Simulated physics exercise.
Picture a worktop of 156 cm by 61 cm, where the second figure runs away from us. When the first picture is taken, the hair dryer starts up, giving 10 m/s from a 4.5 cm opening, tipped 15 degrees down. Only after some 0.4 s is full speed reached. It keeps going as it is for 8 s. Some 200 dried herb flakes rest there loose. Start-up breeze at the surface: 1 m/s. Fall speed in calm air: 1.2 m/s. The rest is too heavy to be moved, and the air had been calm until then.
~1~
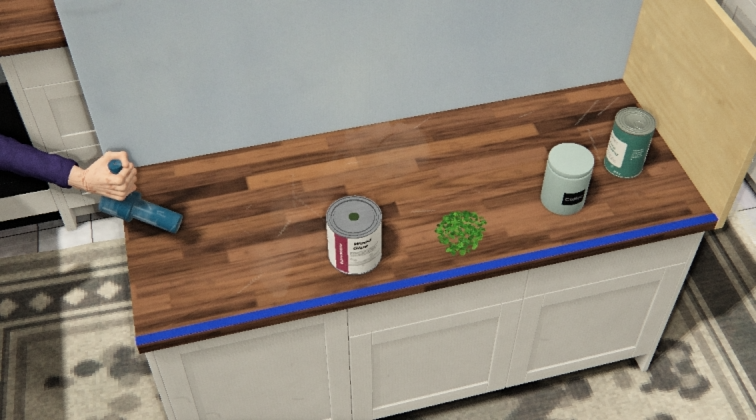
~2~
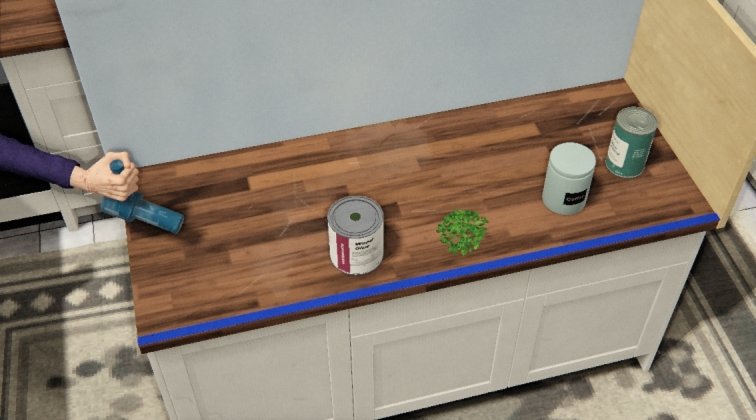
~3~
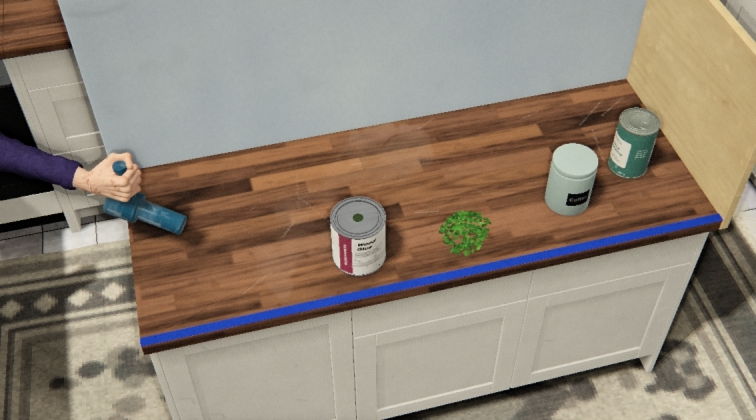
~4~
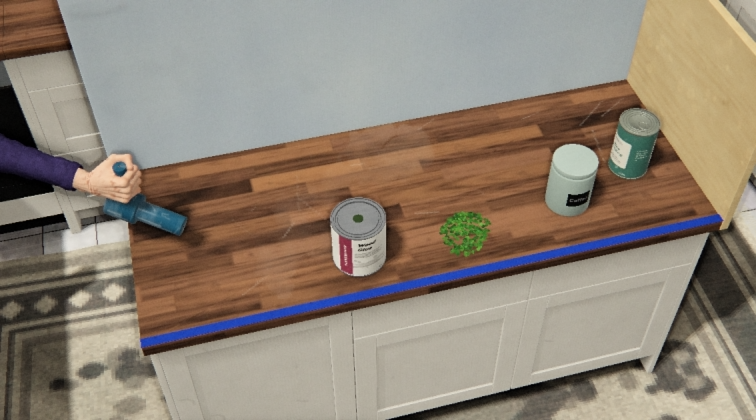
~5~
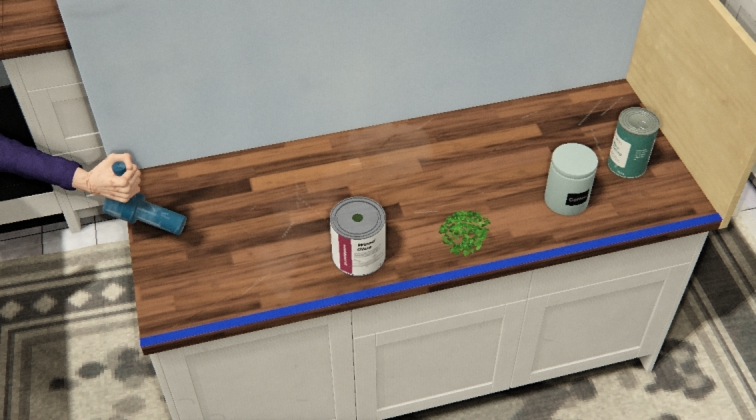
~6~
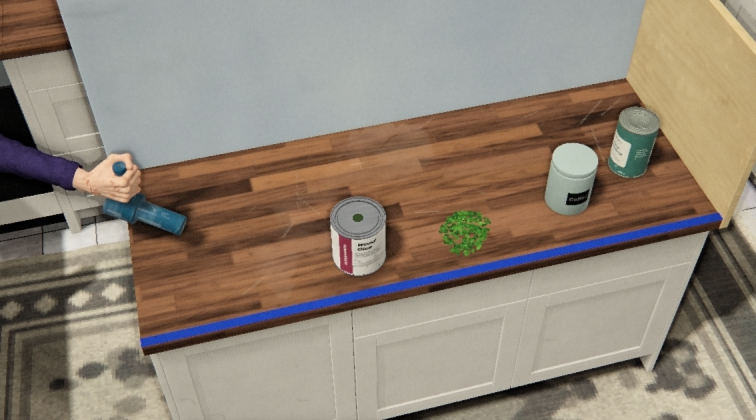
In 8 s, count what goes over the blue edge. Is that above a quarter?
At most a quarter is lost there.
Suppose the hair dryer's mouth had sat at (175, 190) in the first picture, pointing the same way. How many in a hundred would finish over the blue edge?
Outcome: Some 50 in a hundred.
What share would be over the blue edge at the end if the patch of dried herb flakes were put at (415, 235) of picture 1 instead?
Share at the end: About 0 %.
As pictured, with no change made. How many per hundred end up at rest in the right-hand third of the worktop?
About 15 percent.
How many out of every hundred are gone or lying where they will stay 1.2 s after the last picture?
Estimate: Close to 25 %.
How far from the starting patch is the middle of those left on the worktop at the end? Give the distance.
That comes to some 5 centimetres.
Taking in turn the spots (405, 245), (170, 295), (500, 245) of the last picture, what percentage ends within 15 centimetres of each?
Roughly 20 %, 0 % and 90 %, in that order.
Then, 1.2 s after the last picture the count stands so, 0 % are over the blue edge; the middle of those still in play is near (464, 231).
Then, 2.2 s after the last picture the count stands so, 0 % are over the blue edge; the middle of those still in play is near (472, 232).
Then, 4.0 s after the last picture the count stands so, 0 % are over the blue edge; the middle of those still in play is near (472, 232).
Then, 7.6 s after the last picture, at the end, 0 % are over the blue edge; the middle of those still in play is near (476, 233).
